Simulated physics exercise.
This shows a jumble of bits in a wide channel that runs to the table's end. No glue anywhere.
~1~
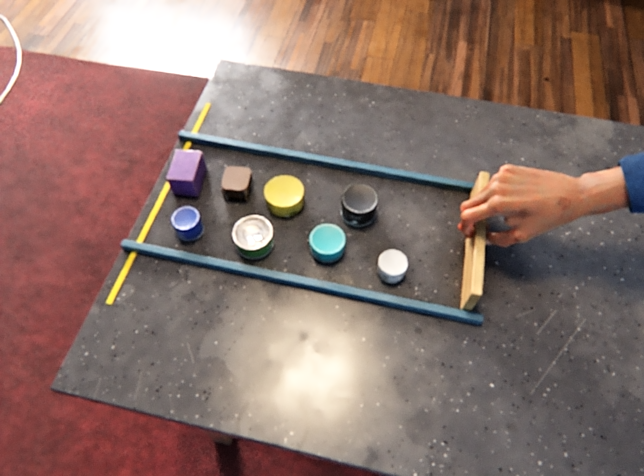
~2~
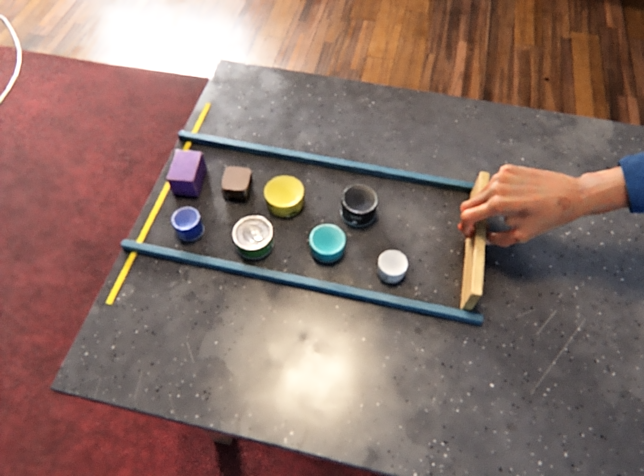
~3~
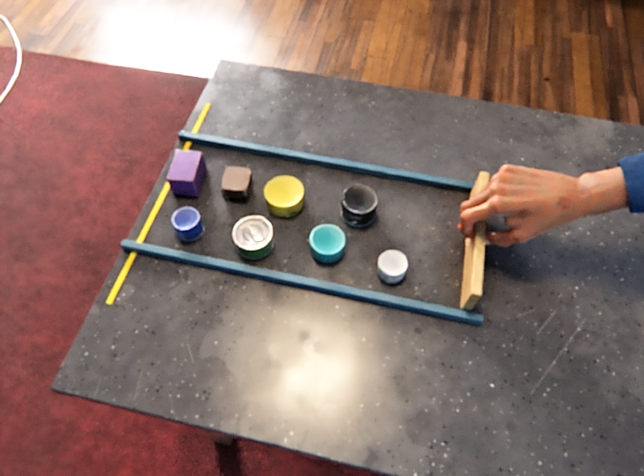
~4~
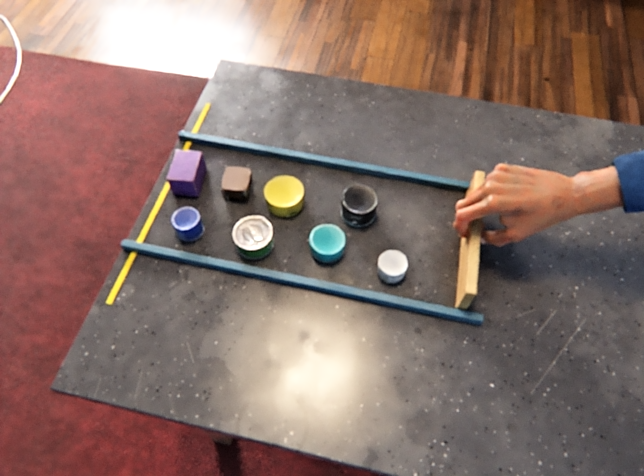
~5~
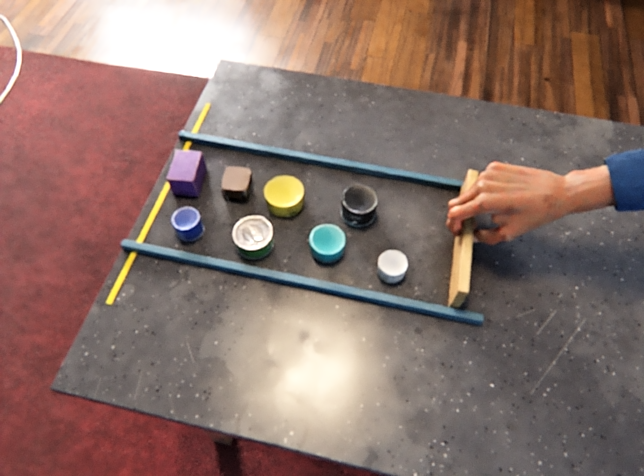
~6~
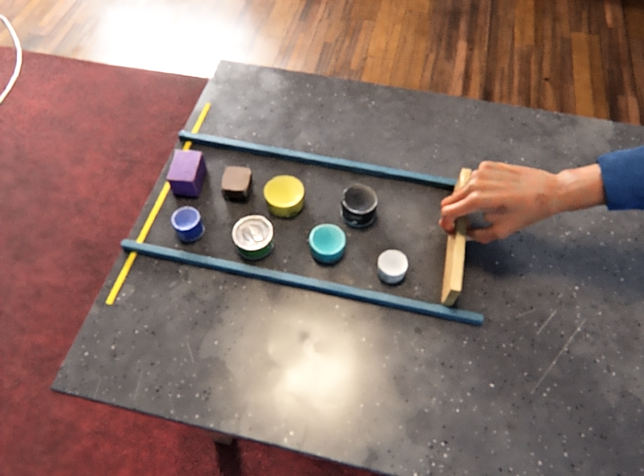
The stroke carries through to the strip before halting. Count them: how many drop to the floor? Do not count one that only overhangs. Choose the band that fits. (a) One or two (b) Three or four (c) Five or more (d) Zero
Option c: Five or more.
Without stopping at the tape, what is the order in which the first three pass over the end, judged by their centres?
The order goes the purple block, the brown case, and then the blue pot.
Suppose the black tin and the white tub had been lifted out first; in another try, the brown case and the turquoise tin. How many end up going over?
6, then 5.
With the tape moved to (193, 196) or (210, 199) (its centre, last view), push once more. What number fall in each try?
It comes to 4, then 3.
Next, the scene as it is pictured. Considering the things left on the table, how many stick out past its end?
1 overhanging.
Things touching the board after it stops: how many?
It adds up to 1.
Early on, none off yet; purple block at rest near (187, 173); blue pot at rest near (188, 224); brown case at rest near (238, 184).
Finally, the number that fall off is five or more; lost, black tin, turquoise tin, yellow tub, green pot, brown case, blue pot and purple block.
